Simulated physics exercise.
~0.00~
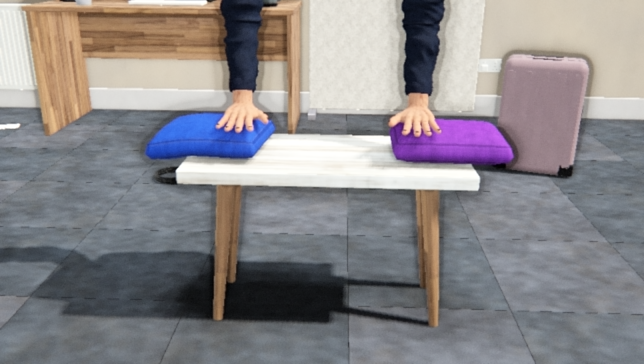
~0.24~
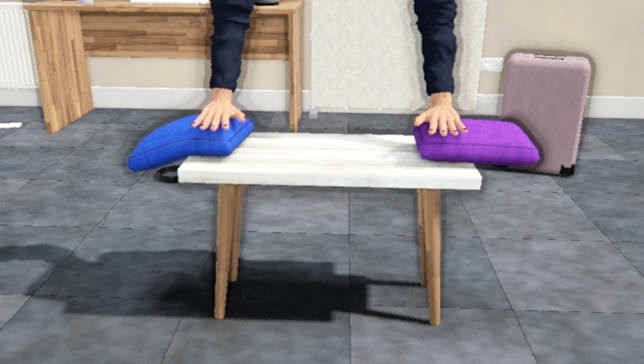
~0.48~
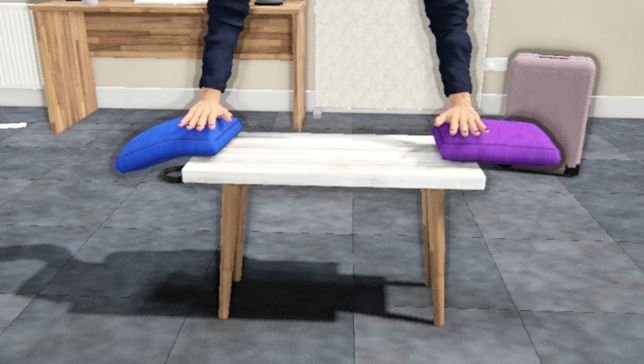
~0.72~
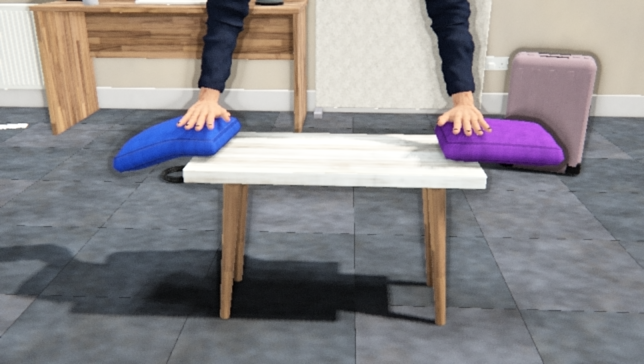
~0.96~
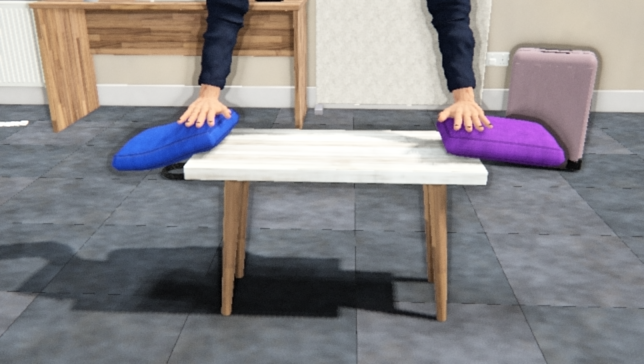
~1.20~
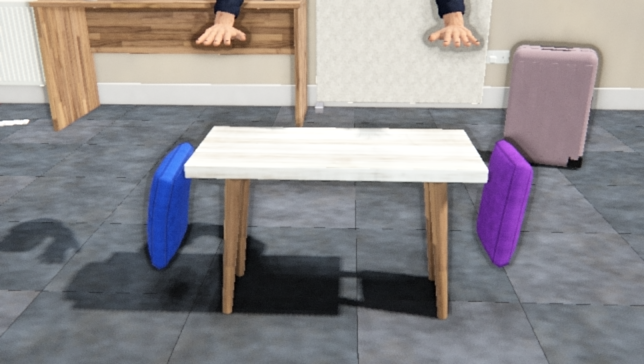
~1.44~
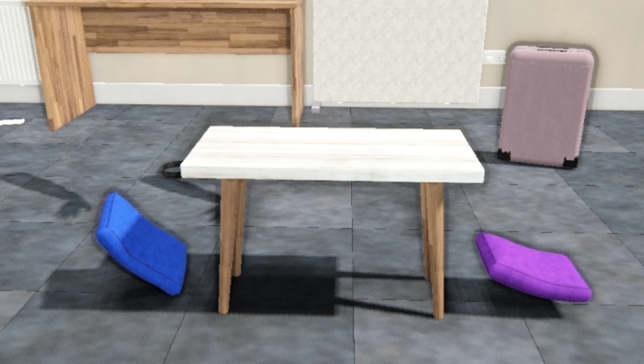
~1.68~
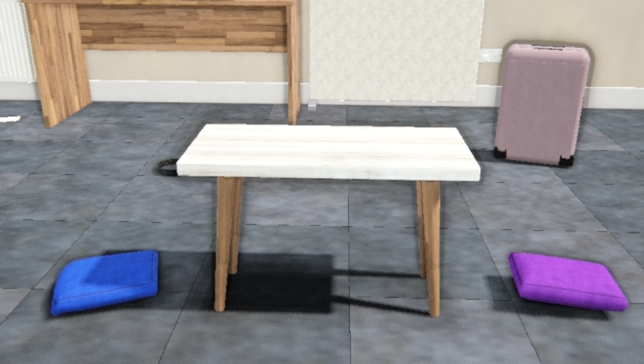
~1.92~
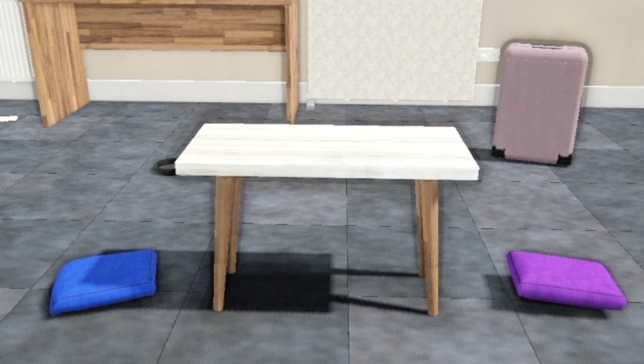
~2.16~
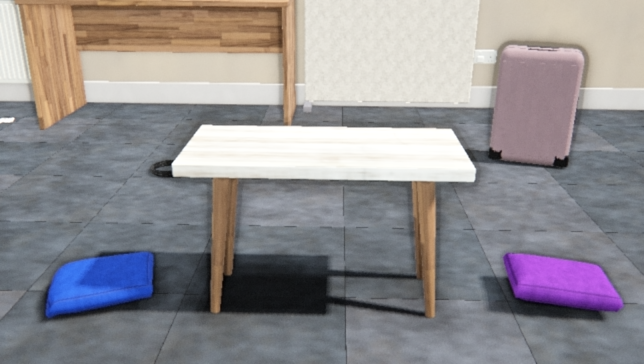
A person in dark sleeves, only the arms and hands in view, presses down on a blue cushion at the left and a purple one at the right of a white-topped wooden bench. The slightly swaying view faces the bench from the front on a grey tiled floor, with a wooden desk behind and a pink suitcase at the right. The hands push the cushions apart until both hang over the ends. Then the hands lift away, and both cushions tip off and drop. They come to rest flat on the floor on either side of the empty bench.
